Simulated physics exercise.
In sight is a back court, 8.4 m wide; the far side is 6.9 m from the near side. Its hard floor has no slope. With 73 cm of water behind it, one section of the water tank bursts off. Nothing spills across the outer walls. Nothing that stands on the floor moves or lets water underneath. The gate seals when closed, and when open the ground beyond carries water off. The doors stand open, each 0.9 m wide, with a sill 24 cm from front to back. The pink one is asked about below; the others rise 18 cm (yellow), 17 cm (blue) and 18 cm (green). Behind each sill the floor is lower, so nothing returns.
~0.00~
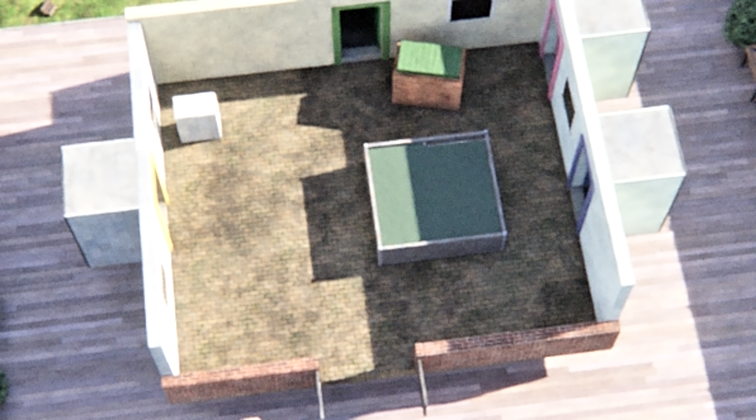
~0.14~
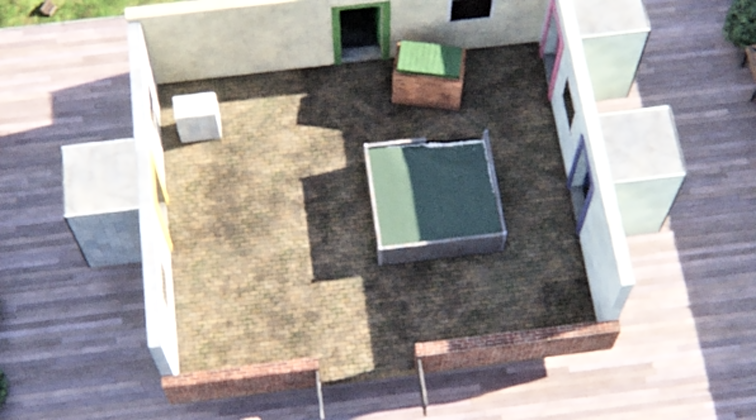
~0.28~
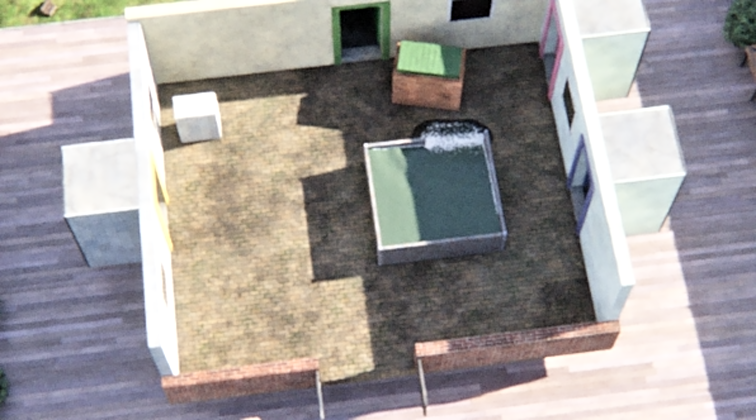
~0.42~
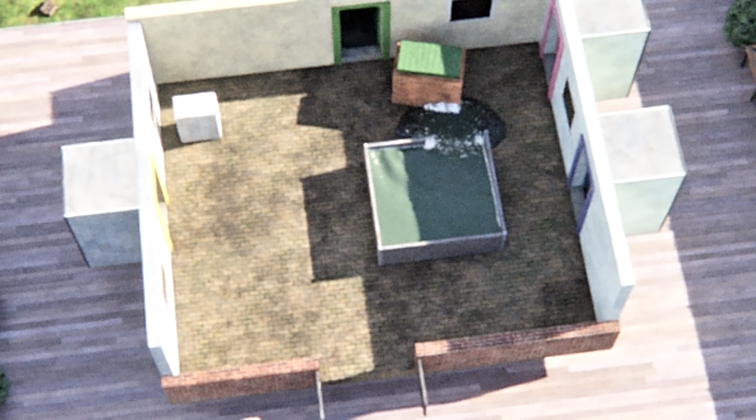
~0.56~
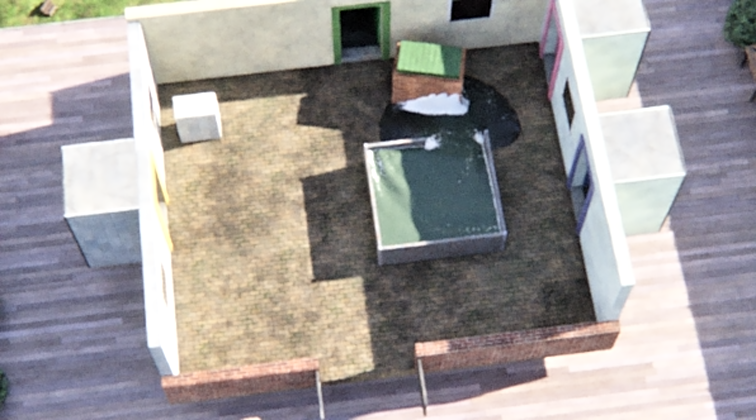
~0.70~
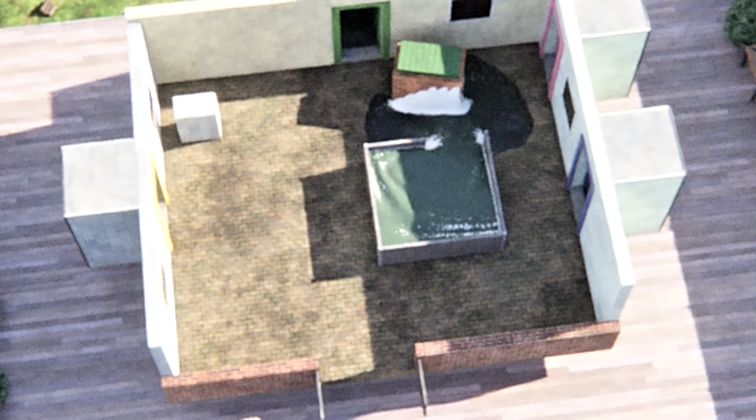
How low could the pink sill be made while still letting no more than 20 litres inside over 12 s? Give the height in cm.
Close to 33 cm is just enough.
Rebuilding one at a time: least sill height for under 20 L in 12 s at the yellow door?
Roughly 8.0 cm at yellow.
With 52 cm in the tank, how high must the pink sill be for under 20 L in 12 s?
Then roughly 22 cm.
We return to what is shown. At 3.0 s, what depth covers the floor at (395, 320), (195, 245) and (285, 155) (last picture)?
In that order: 0, 0 and 4 cm.
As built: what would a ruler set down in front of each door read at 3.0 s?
In cm: Yellow 0, pink 32, blue 0, green 7.
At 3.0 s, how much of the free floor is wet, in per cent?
Near 45 per cent is wet.
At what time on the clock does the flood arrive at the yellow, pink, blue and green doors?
Yellow 3.4 s, pink 1.1 s, blue 3.4 s, green 1.8 s.
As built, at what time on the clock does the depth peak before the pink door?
Around 2.2 s.
After 1.4 s water covers 15 % of the floor, deepest (56 cm) near (456, 110); 11 cm at the pink door, 0 litres in over its 21 cm sill.
After 3.0 s water covers 45 % of the floor, deepest (36 cm) near (449, 119); 32 cm at the pink door, 100 litres in over its 21 cm sill.
After 12.0 s water covers 100 % of the floor, deepest (11 cm) near (181, 387); 9 cm at the pink door, 140 litres in over its 21 cm sill.
At the pink door as built, the water arrived by 1.2 s and peaked near 41 cm at 2.2 s.
Run again over the same 12 s with other heights there, 57 litres in over 27.5 cm, 8 litres over 37 cm. The limit of 20 litres is kept from about 33 cm up.
